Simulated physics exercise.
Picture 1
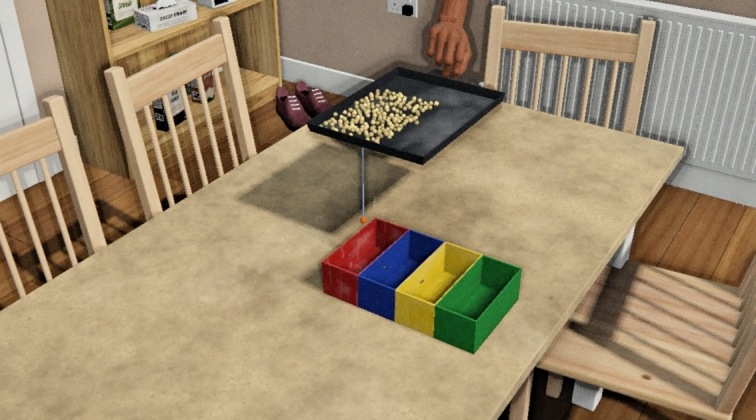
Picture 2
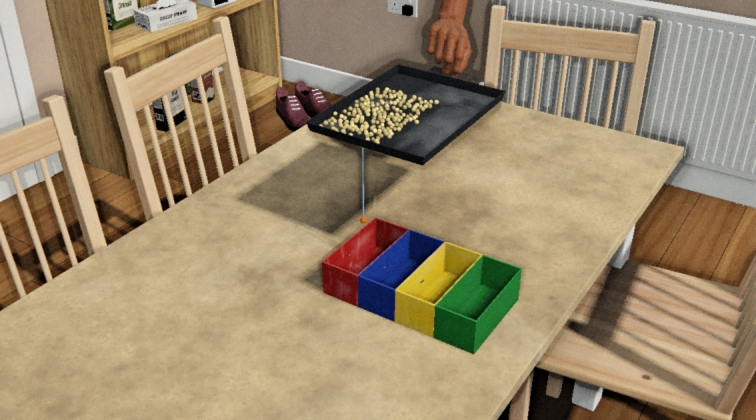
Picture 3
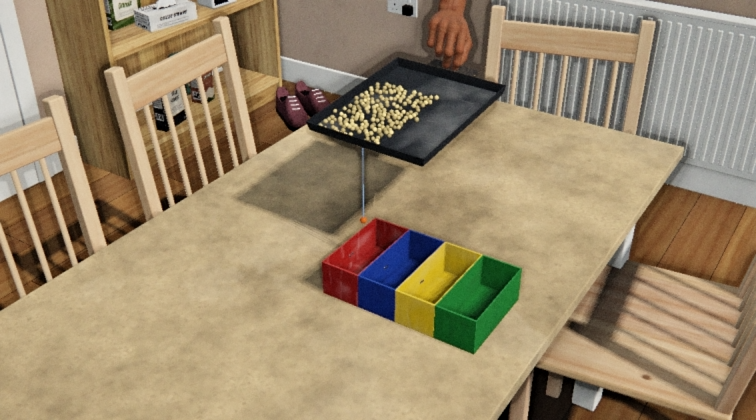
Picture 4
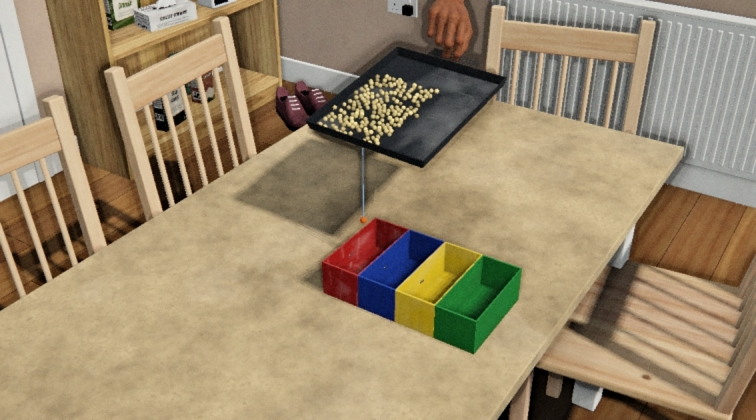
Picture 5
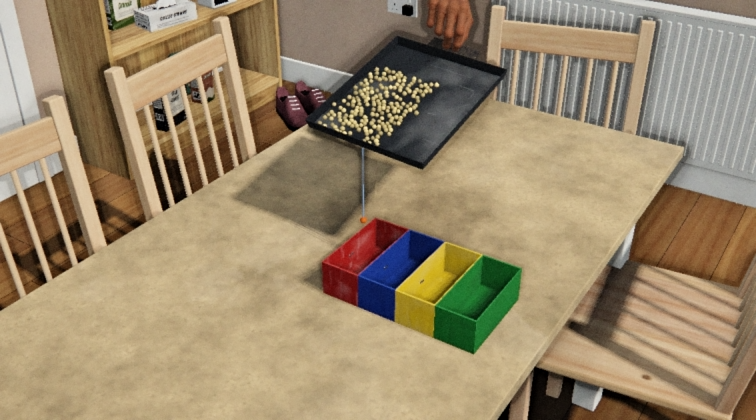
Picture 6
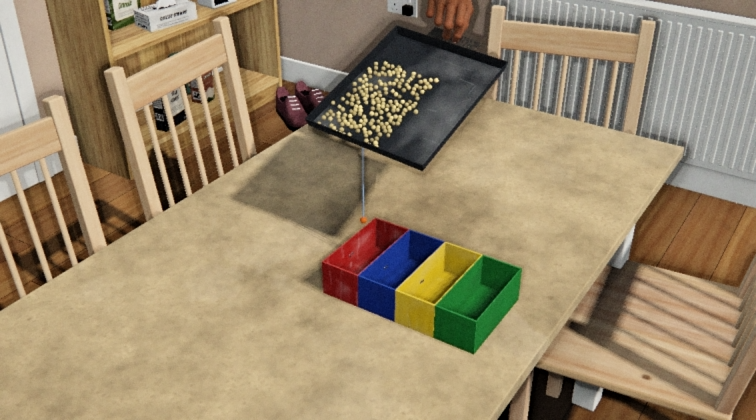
A dark rimmed tray of small pale beans was gradually tilted by a hand at its far edge, its back rising and the beans shifting slightly, above a table with red, blue, yellow and green boxes.
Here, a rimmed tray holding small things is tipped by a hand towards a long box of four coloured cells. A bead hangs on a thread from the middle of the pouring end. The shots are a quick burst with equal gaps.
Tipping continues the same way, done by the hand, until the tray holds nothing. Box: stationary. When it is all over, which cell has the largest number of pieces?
The blue cell.
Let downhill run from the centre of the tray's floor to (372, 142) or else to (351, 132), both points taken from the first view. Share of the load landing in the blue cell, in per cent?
Respectively close to 10 and 0 in a hundred.
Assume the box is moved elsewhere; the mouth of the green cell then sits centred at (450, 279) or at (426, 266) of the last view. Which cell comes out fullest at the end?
So the first one goes to yellow and the second to the yellow cell.
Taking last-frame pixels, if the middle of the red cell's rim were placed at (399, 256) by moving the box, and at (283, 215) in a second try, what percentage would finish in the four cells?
You'd get about 80 per cent first and about 60 per cent second.
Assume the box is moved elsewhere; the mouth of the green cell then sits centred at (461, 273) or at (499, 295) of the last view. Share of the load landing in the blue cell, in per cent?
Trial 1 near 40 percent, trial 2 near 40 percent.
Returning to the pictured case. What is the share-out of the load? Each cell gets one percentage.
Red cell 30 %, blue cell 70 %, yellow cell 0 %, green cell 0 %.
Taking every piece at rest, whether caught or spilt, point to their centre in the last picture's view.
I'd place the middle at about (397, 283).
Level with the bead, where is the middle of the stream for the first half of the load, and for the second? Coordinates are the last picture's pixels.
The first part passes (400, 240); everything after passes (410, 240).
Shortly afterwards, tray tipped steeply; the bulk on the tray; a little in the blue cell; only a few in the yellow cell; only a few in the red cell; a little falling or outside the box.
Next, tray tipped past a quarter turn; only a few on the tray; near half in the blue cell; near a quarter in the red cell; only a few in the yellow cell; near a quarter falling or outside the box.
Some moments later, tray tipped past a quarter turn; near two thirds in the blue cell; near a quarter in the red cell; only a few in the yellow cell.
In the end, tray tipped past a quarter turn; near two thirds in the blue cell; near a quarter in the red cell; only a few in the yellow cell; none at all in the green cell.
